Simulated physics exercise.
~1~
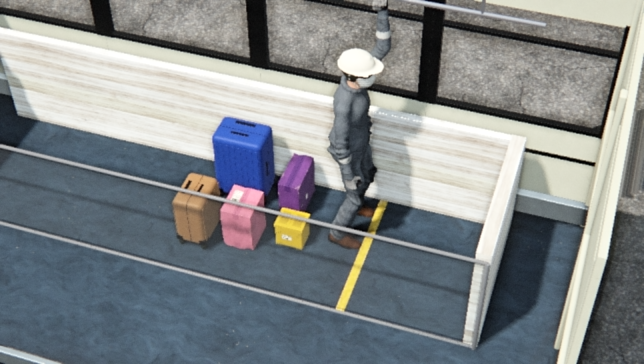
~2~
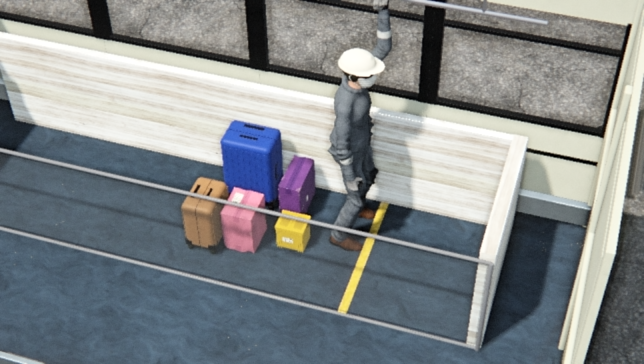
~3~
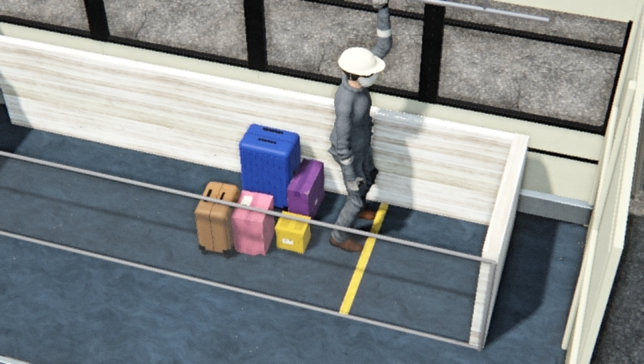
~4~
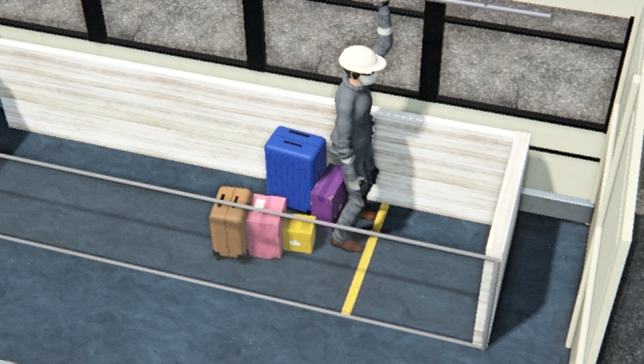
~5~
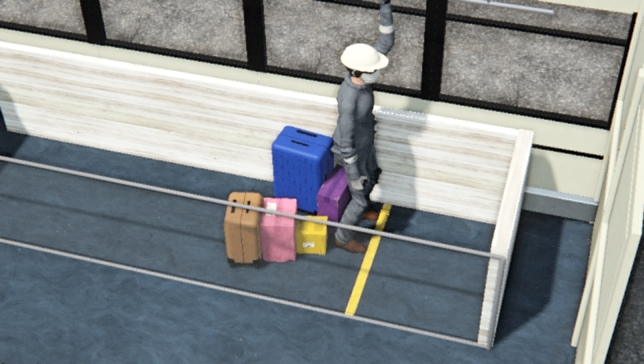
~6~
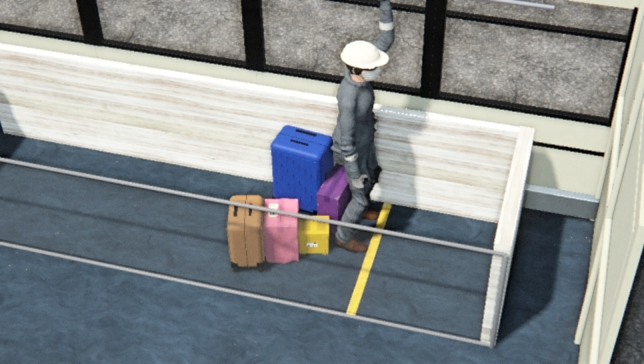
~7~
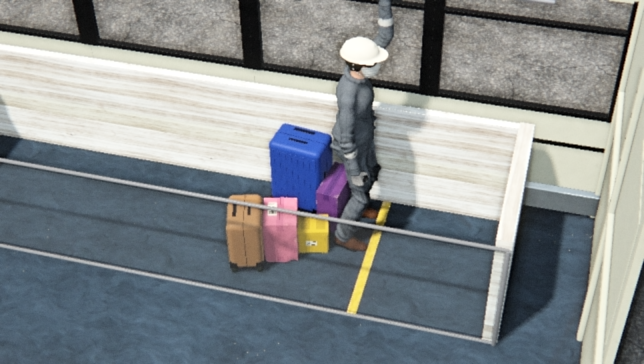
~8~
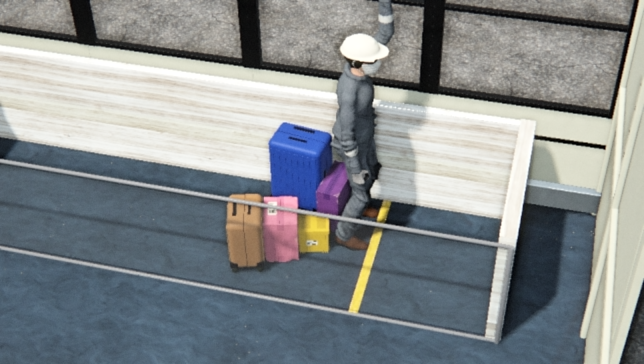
Five pieces of luggage slide across the dark floor of a tram bay, seen from above at an angle, with a pale wooden panel behind them. A tall blue case and a purple one stand at the back, with a brown case, a pink one and a small yellow one in front. To their right, a figure in grey with a white cap holds on with a raised arm beside a yellow line. The blue and brown cases shift right first, then the others join, bunching closer together. All stop upright, short of the line, and stay still.
